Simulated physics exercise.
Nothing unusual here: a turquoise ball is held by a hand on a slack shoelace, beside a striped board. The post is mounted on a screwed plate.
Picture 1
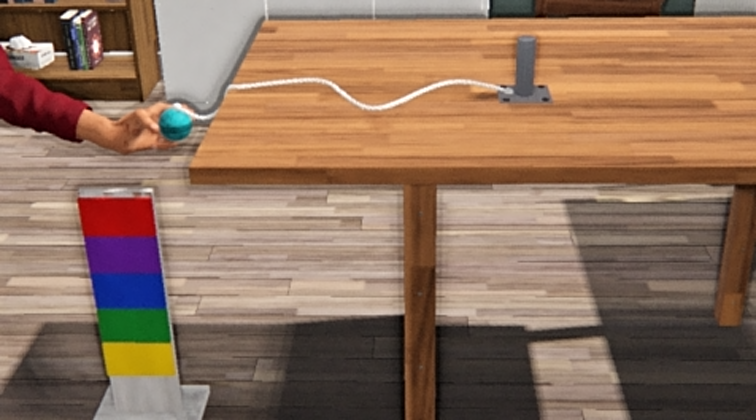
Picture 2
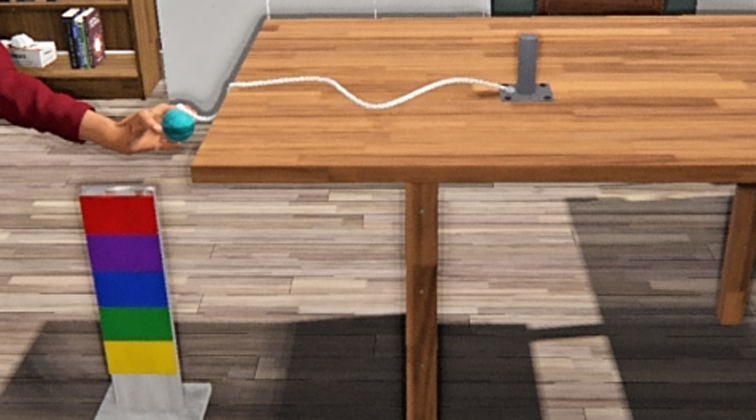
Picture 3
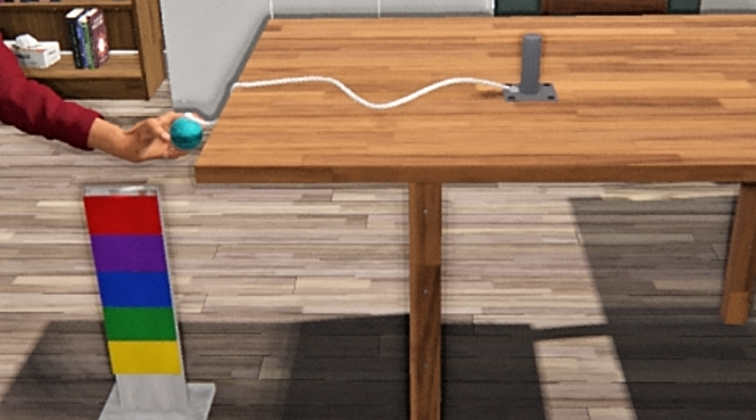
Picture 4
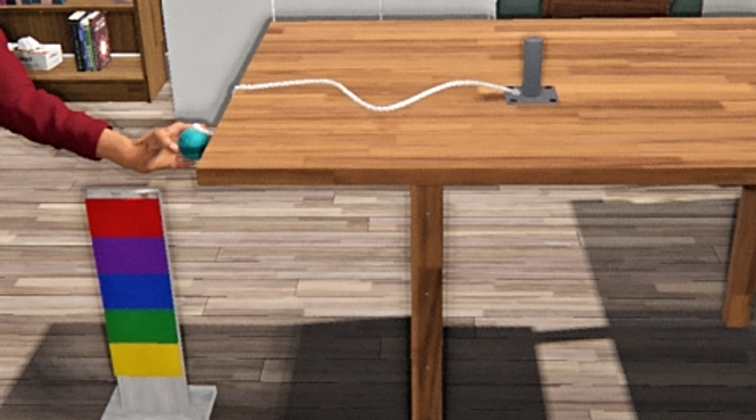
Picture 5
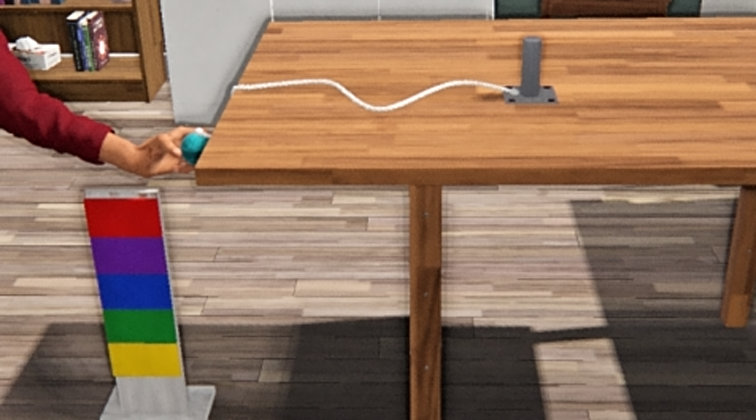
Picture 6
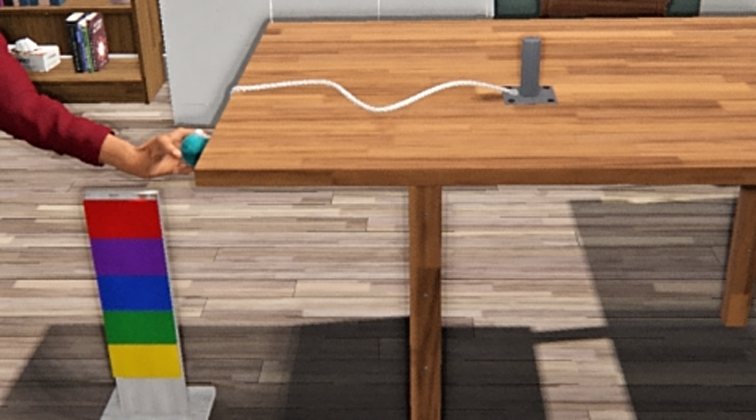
A turquoise ball on a slack white cord being lowered slightly by a hand to the table's left edge, above a striped board.
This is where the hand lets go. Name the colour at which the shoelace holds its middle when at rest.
Purple.
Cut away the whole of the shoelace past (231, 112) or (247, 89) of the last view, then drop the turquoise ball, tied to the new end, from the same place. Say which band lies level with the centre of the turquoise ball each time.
First try: Red; second try: Higher than all five.
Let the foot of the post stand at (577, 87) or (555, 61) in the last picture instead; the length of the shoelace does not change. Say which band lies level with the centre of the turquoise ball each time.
The first case gives red, the second gives red.
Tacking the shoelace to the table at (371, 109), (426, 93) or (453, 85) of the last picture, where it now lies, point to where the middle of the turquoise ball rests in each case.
Try one gives (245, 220), try two (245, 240), and try three (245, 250).
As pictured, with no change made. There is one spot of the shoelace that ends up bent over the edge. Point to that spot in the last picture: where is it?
You'll find it somewhere around (320, 83).
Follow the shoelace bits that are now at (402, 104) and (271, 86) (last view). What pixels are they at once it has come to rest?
In that view they sit near (365, 95) and near (234, 147).
Soon after, ball near (218, 253); level with purple.
Then, ball near (269, 257); level with purple.
Further on, ball near (239, 259); level with purple.
At rest, ball near (243, 260); level with purple. The shoelace holds its middle at purple.
